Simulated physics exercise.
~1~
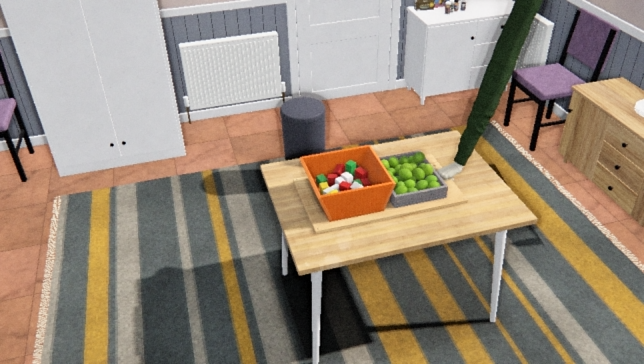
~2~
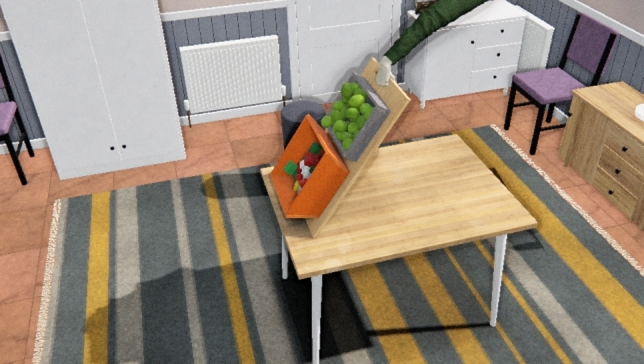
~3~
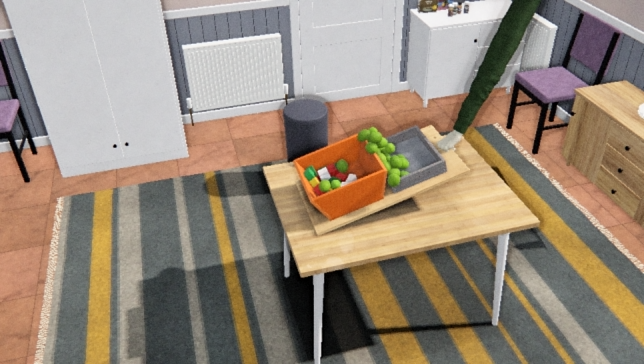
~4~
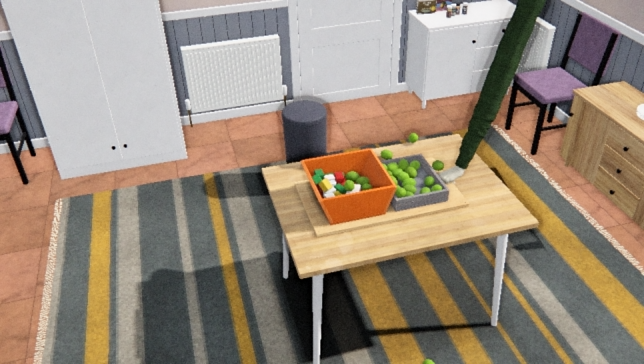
In a room with a striped rug and a white wardrobe, an orange tote of colourful pieces and a grey tote of round green ones sit side by side on a board atop a wooden table. A long dark green arm at the right end lifts the board smoothly, tipping it steeply to the left with both totes still attached. The arm then lowers it, and green pieces are heaped against the grey tote's left side, with some now in the orange tote. Finally the board lies flat, with several green pieces loose around the grey tote and one down on the rug, while the orange tote keeps its colourful load.
